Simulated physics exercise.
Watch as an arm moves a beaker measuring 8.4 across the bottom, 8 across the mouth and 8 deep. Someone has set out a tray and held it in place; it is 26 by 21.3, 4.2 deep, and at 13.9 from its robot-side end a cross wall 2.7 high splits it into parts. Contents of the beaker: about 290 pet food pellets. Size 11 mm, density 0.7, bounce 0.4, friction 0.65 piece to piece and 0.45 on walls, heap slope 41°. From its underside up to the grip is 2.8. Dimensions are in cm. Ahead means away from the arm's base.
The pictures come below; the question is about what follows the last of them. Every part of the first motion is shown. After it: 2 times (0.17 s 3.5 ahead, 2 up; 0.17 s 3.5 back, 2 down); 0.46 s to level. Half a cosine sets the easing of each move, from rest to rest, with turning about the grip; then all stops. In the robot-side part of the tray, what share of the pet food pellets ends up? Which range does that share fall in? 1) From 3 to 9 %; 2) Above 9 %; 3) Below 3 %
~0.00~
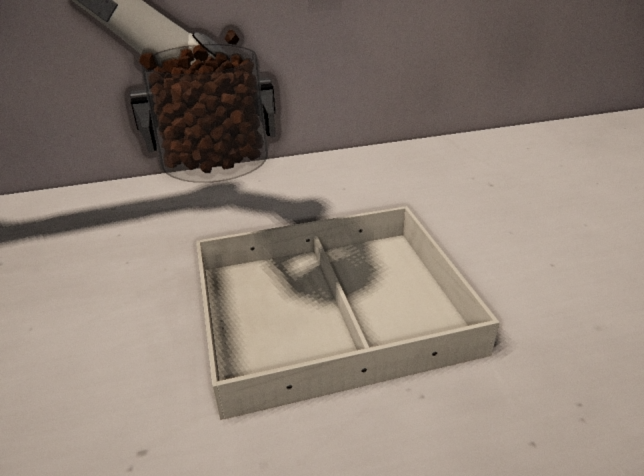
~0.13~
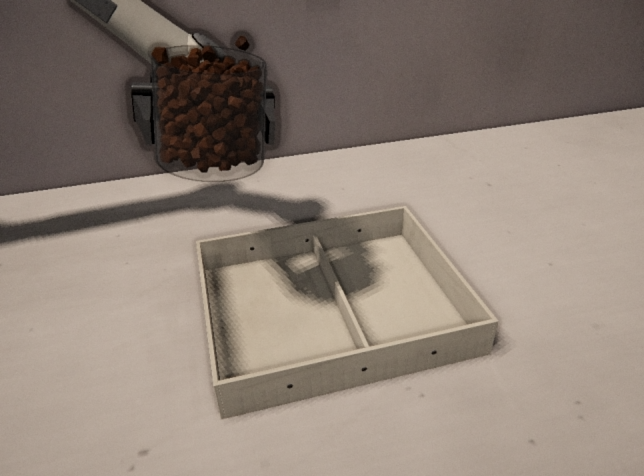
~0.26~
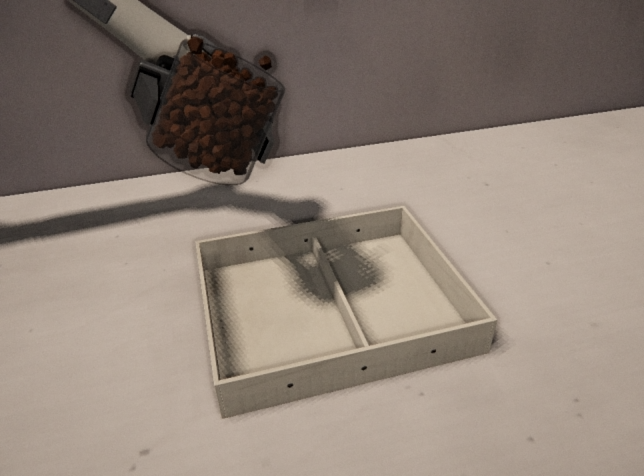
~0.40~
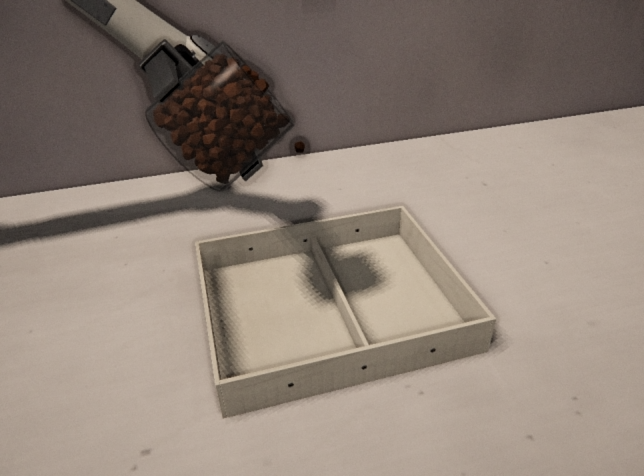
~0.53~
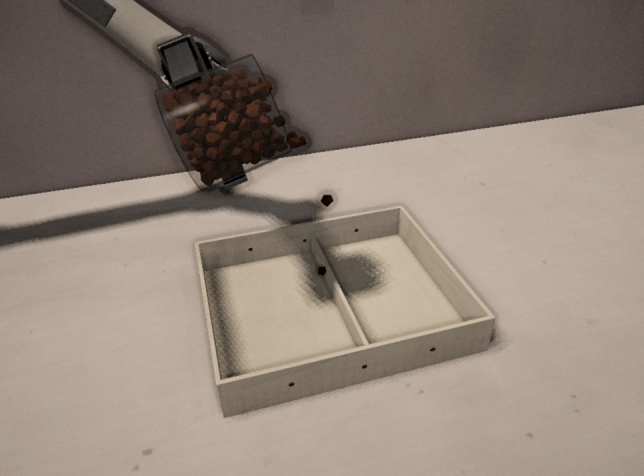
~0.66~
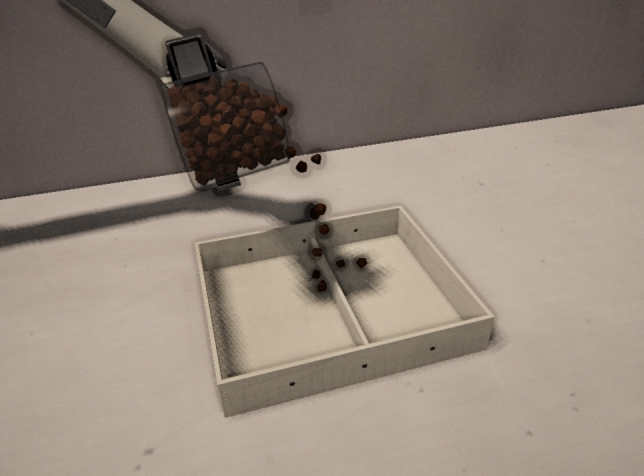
Option 2: Above 9 %.
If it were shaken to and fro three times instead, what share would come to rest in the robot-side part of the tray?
Then roughly 25 percent.
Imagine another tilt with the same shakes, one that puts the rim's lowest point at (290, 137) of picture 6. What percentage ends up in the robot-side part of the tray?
About 10 %.
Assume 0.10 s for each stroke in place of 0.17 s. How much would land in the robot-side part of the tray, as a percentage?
I'd expect close to 10 per cent then.
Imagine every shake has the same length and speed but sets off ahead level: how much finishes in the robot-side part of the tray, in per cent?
Close to 15 in a hundred.
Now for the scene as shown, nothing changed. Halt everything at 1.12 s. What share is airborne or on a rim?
My guess is some 1 in a hundred.
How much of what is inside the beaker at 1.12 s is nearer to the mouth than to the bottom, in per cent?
Near 45 %.
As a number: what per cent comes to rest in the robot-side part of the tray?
The share is close to 15 per cent.
After 1.12 s, tilted 82° forward, highest piece 26 above the table; 205 in the beaker, 52 in the far-side part, 31 in the robot-side part, 4 in flight or on a rim.
After 1.57 s, tilted 40° forward, highest piece 26 above the table; 165 in the beaker, 76 in the far-side part, 51 in the robot-side part.
After 2.00 s, level, highest piece 27 above the table; 165 in the beaker, 76 in the far-side part, 51 in the robot-side part.
After 3.05 s, level, highest piece 27 above the table; 165 in the beaker, 76 in the far-side part, 51 in the robot-side part.
In the end, 165 in the beaker, 76 in the far-side part, 51 in the robot-side part. That is 17 % in the robot-side part of the tray.
